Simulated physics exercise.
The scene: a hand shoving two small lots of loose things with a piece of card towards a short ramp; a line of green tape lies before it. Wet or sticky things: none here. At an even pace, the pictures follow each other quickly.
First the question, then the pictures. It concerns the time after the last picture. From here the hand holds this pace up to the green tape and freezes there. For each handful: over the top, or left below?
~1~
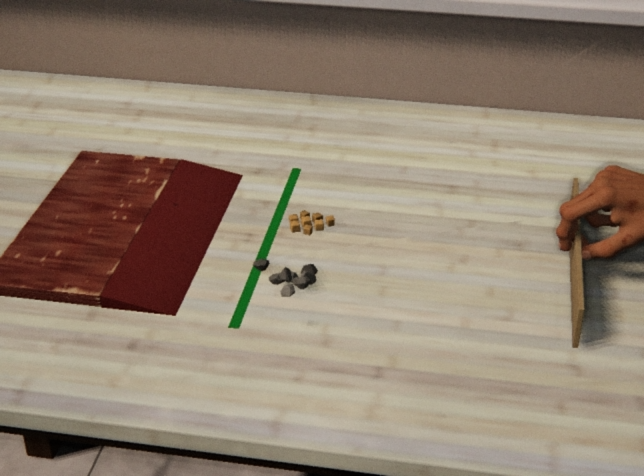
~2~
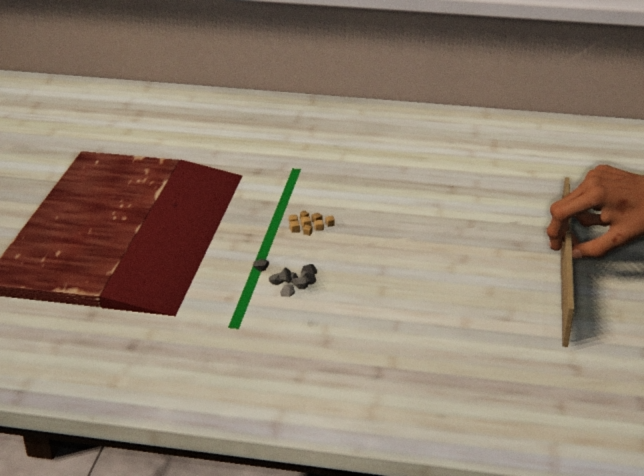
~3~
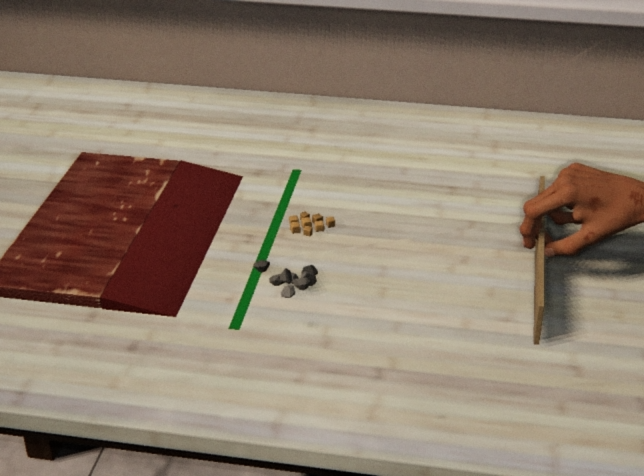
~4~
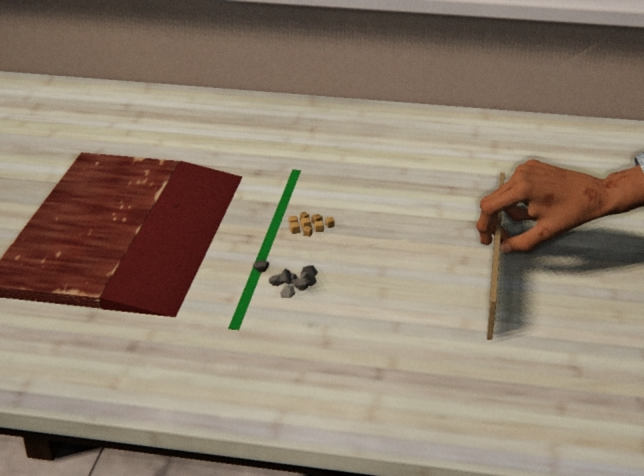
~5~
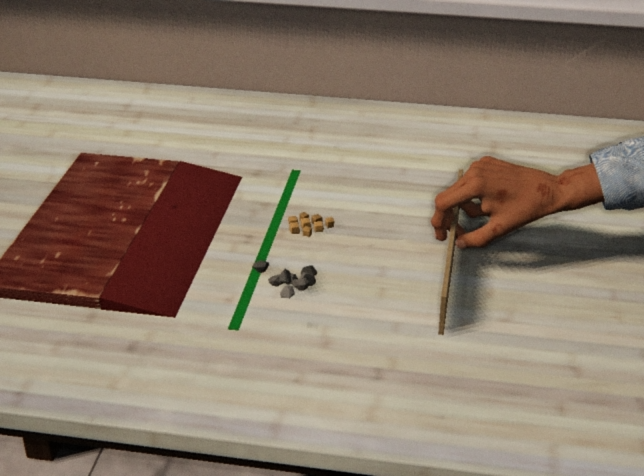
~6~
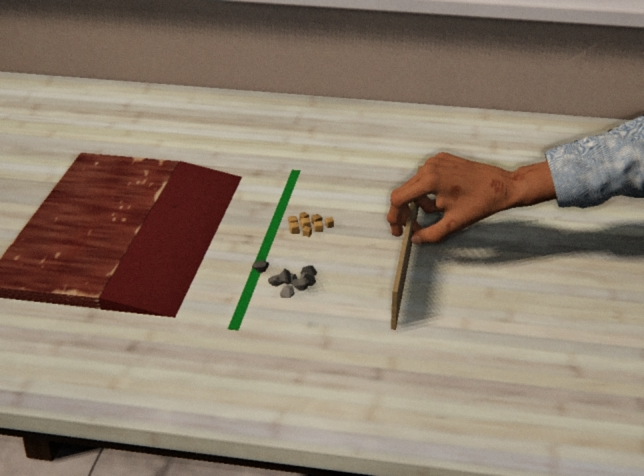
As it turns out, the near handful cannot climb the slope and the far handful cannot climb the slope.
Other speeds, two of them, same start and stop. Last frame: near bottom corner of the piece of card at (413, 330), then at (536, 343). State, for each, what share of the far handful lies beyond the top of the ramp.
0 per cent, then 0 per cent.
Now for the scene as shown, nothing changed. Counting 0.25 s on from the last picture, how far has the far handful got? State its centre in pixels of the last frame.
In the last picture's pixels, the middle is around (238, 211).
Then, 0.12 s after the last picture, piece of card still moving, near (319, 214); near handful all short of the ramp; far handful all short of the ramp.
Then, 0.25 s after the last picture, piece of card stopped at the green tape; near handful a small part on the ramp, most short of the ramp; far handful all short of the ramp.
Then, 0.53 s after the last picture, piece of card stopped at the green tape; near handful about two thirds on the ramp, about a third short of the ramp; far handful most on the ramp, about a quarter short of the ramp.
At rest, piece of card stopped at the green tape; near handful none past the top, about two thirds on the ramp, about a third short of the ramp; far handful none past the top, about a quarter on the ramp, most short of the ramp.
